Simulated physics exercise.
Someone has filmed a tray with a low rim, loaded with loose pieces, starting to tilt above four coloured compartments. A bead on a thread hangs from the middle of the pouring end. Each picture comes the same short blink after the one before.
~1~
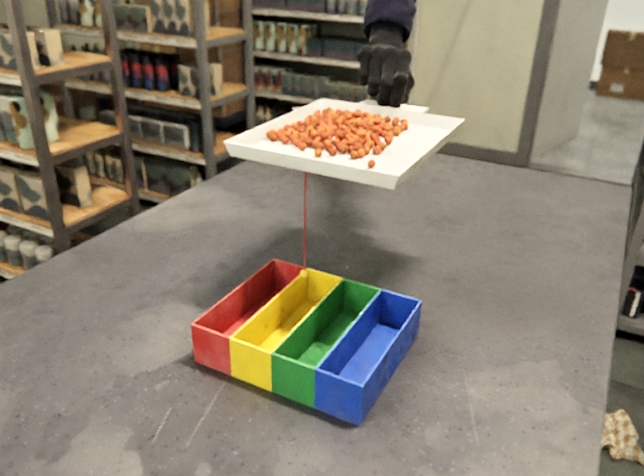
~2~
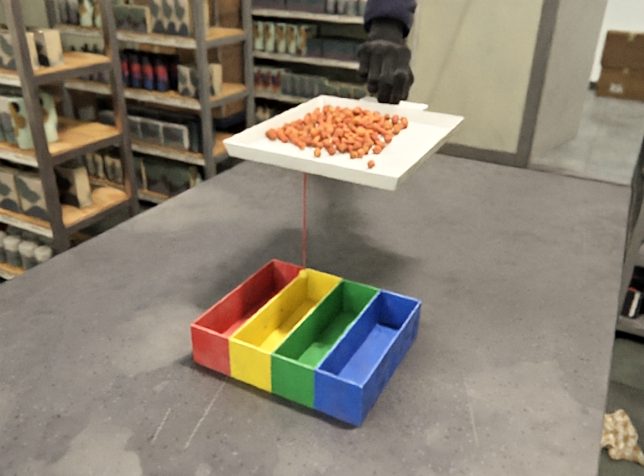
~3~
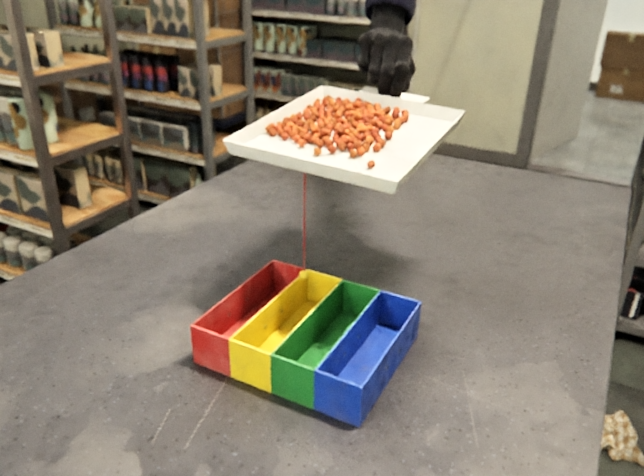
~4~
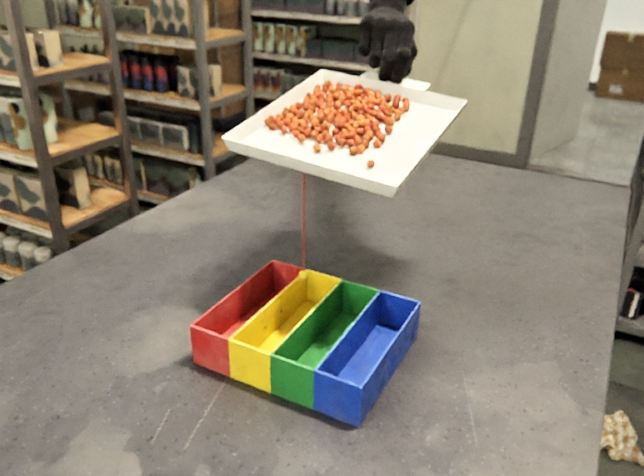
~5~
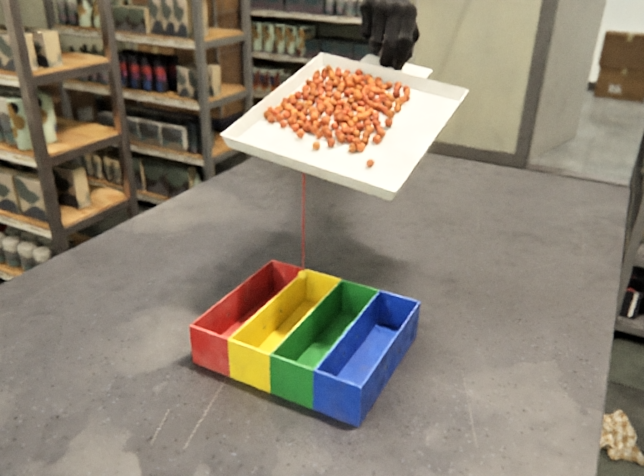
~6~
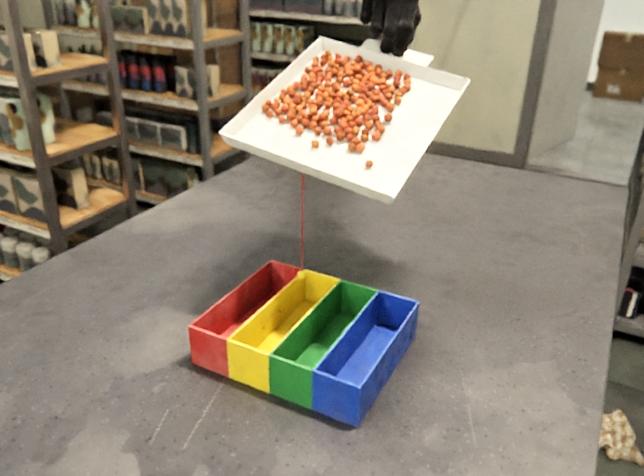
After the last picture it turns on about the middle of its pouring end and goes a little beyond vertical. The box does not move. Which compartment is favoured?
The blue cell gets the most.
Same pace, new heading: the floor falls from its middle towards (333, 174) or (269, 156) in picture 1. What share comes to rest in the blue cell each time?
Roughly 40 per cent, and 0 per cent.
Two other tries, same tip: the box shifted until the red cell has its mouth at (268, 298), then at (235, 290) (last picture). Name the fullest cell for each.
One: The green cell. Two: The blue cell.
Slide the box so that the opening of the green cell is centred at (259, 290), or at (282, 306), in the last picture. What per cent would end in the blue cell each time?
First some 10, then 30 per cent.
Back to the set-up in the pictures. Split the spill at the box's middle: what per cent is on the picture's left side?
Near 0 %.
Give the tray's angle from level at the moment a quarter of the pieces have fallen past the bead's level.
Around 80° of tilt.
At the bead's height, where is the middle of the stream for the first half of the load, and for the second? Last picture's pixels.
At about (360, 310), then at (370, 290).
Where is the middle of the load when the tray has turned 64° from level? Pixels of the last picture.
Close to (356, 173).
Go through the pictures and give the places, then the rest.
The first frame shows corners of the pouring end near (230, 141) and (395, 173), level; middle of the load near (341, 128), clay pellets; bead on its thread near (305, 274); red cell near (212, 346); yellow cell near (251, 361); green cell near (293, 376); blue cell near (338, 393).
The second frame shows corners of the pouring end near (229, 141) and (395, 174), level; middle of the load near (340, 126).
The third frame shows corners of the pouring end near (229, 139) and (395, 178), tipped barely, lowest at the right corner; middle of the load near (340, 121).
The fourth frame shows corners of the pouring end near (228, 136) and (394, 183), tipped a little, lowest at the right corner; middle of the load near (340, 112).
The fifth frame shows corners of the pouring end near (227, 133) and (393, 187), tipped clearly, lowest at the right corner; middle of the load near (340, 103).
The sixth frame shows corners of the pouring end near (225, 131) and (392, 192), tipped clearly, lowest at the right corner; middle of the load near (339, 95); red cell near (209, 347); yellow cell near (249, 362); green cell near (291, 378); blue cell near (336, 395).
Shortly afterwards, tray tipped steeply; the bulk on the tray; a little falling or outside the box.
Next, tray tipped past a quarter turn; near half on the tray; near a quarter in the blue cell; a little in the green cell; only a few in the yellow cell; a little falling or outside the box.
Some moments later, tray tipped past a quarter turn; near half in the blue cell; near a third in the green cell; a little in the yellow cell; only a few in the red cell; a little falling or outside the box.
In the end, tray tipped past a quarter turn; near half in the blue cell; near a third in the green cell; a little in the yellow cell; only a few in the red cell; a little outside the box.
